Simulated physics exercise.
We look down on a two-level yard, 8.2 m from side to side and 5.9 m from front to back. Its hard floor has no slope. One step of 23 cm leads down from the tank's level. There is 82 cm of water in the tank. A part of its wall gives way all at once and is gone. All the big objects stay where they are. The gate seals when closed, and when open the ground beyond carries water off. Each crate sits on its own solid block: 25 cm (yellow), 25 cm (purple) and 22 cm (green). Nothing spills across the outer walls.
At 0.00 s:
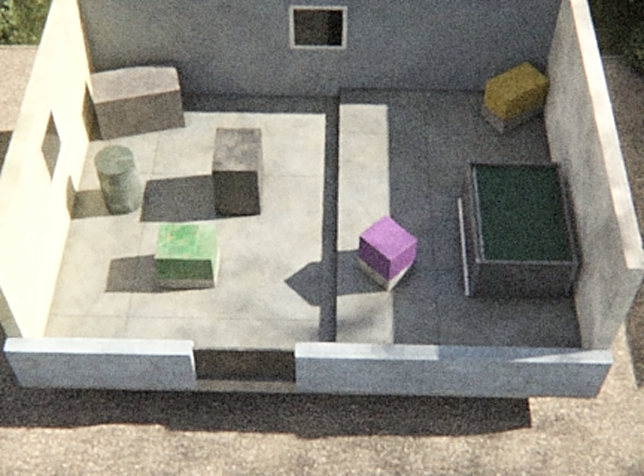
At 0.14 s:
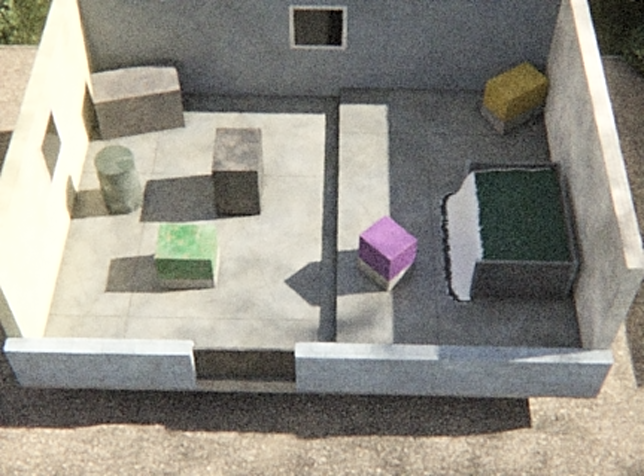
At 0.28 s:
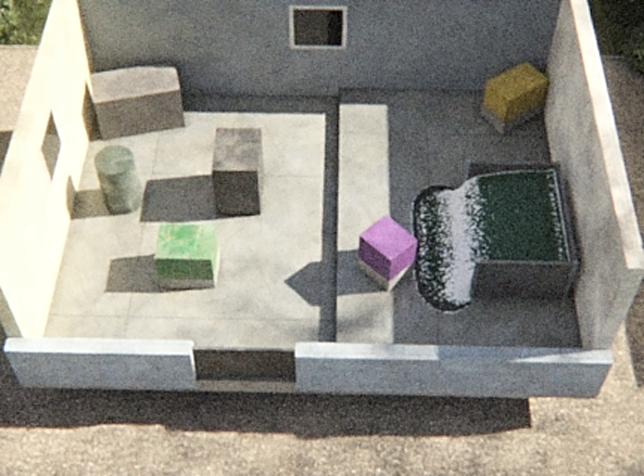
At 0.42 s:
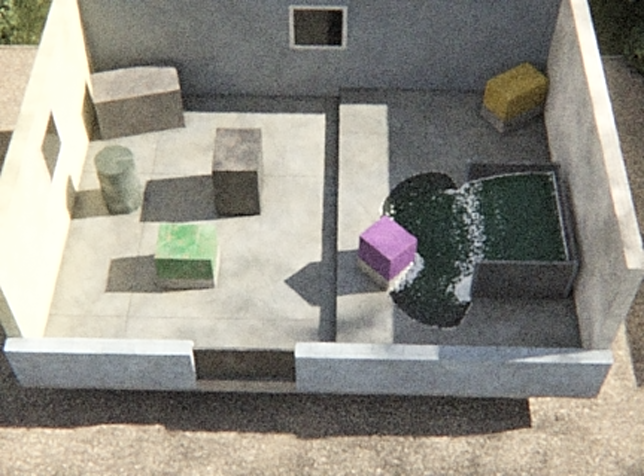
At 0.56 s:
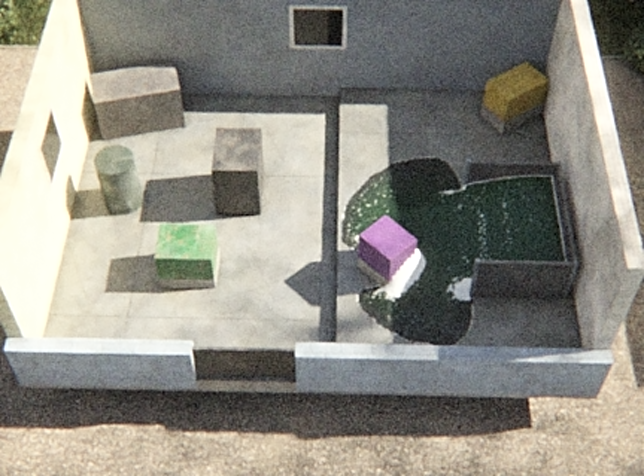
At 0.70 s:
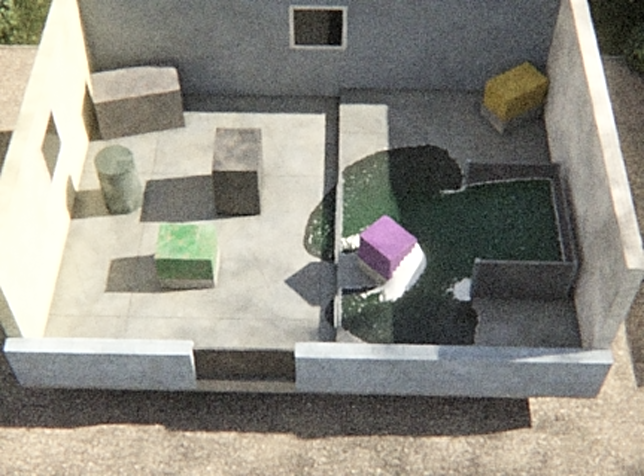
In a walled, roofless yard set with colored crates and gray blocks, dark green water sits still in a tank on the right. The tank's left side vanishes, and water pours out in a foamy front, spreads left around the purple crate, and crosses the step onto the paler floor.
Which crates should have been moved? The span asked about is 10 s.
One by one: The yellow crate stays dry; the purple crate is wetted; the green crate escapes dry.
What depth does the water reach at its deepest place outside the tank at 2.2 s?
Up to some 27 cm.
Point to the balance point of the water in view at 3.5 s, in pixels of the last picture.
Near (291, 227).
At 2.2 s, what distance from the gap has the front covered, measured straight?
Roughly 6.8 m.
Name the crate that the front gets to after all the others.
It is the yellow one.
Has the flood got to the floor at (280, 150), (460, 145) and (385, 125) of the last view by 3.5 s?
In turn: Under water, not reached, wet.
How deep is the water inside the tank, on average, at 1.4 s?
Roughly 26 cm on average.
After 1.4 s water covers 40 % of the floor and is deepest (42 cm) near (265, 187); yellow plinth not reached, purple plinth reached, green plinth reached.
After 2.2 s water covers 60 % of the floor and is deepest (27 cm) near (275, 195); yellow plinth not reached, purple plinth reached, green plinth reached.
After 3.5 s water covers 80 % of the floor and is deepest (28 cm) near (183, 112); yellow plinth not reached, purple plinth reached, green plinth reached.
After 6.0 s water covers 90 % of the floor and is deepest (14 cm) near (196, 243); yellow plinth reached, purple plinth reached, green plinth reached.
After 10.0 s water covers 90 % of the floor and is deepest (13 cm) near (312, 328); highest at the yellow plinth 4 cm, highest at the purple plinth 67 cm, highest at the green plinth 15 cm.
